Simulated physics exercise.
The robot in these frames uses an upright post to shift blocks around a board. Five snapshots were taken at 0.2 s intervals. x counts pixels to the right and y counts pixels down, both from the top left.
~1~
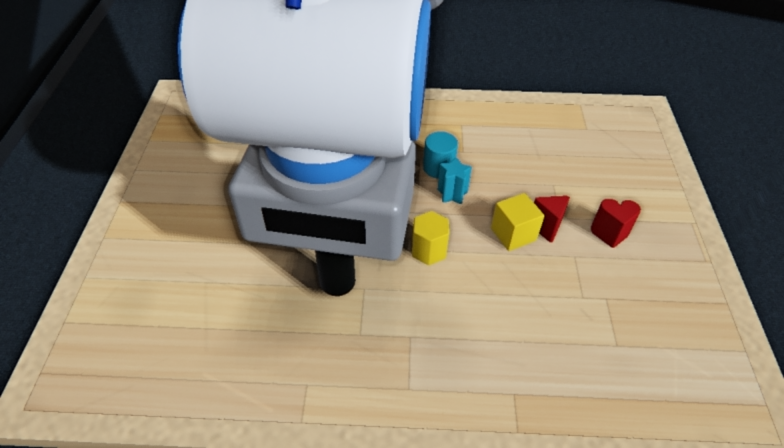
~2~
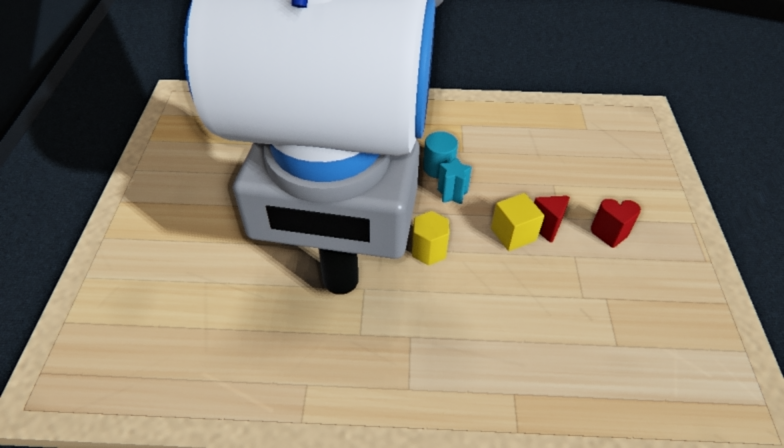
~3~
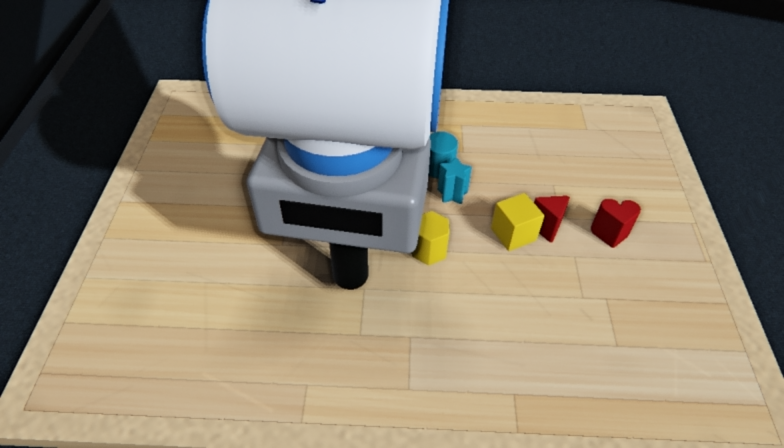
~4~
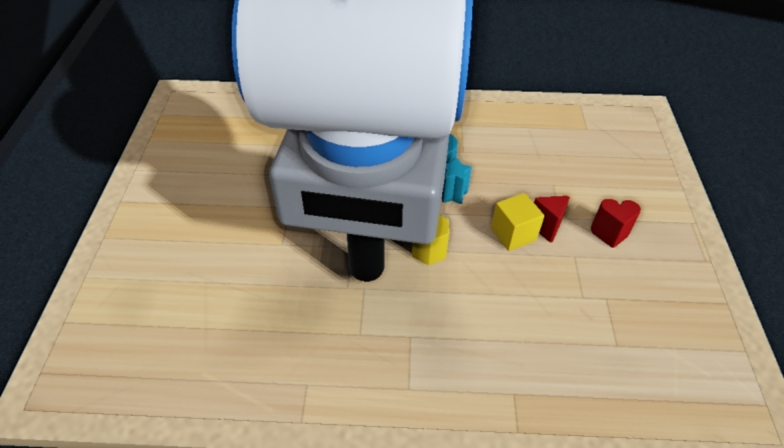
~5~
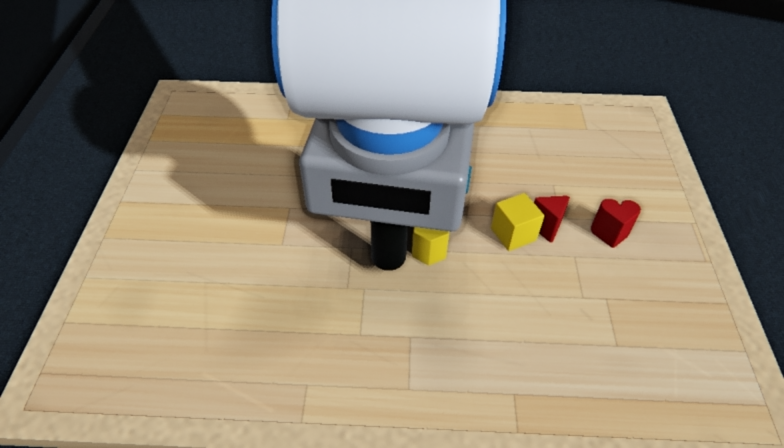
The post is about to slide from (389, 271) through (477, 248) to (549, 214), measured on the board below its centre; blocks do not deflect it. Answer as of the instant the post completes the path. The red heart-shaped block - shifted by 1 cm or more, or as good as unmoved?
It stays put.
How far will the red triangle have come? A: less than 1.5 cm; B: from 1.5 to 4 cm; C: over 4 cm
My answer is option C.
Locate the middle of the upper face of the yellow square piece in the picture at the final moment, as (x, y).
Around (587, 181).
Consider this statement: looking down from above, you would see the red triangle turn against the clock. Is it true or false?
My answer: False.
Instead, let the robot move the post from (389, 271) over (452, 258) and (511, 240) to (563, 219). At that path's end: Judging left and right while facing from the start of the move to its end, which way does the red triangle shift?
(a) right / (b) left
Option b.
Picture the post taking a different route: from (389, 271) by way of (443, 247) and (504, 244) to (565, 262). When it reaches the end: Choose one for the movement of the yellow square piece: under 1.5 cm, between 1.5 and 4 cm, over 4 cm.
It is going to finish 1.5 to 4 cm from where it is now.
The first path, step by step. One third of the way, post (450, 243); yellow hexagon (465, 207), turned 15° anticlockwise.
Two thirds of the way, post (508, 226); yellow hexagon (478, 195), turned 50° anticlockwise; yellow square piece (539, 201); red triangle (569, 199).
At the end, post (553, 201); yellow hexagon (478, 195), turned 50° anticlockwise; yellow square piece (587, 181), turned 15° clockwise; red triangle (617, 183), turned 30° clockwise; red heart-shaped block in place.
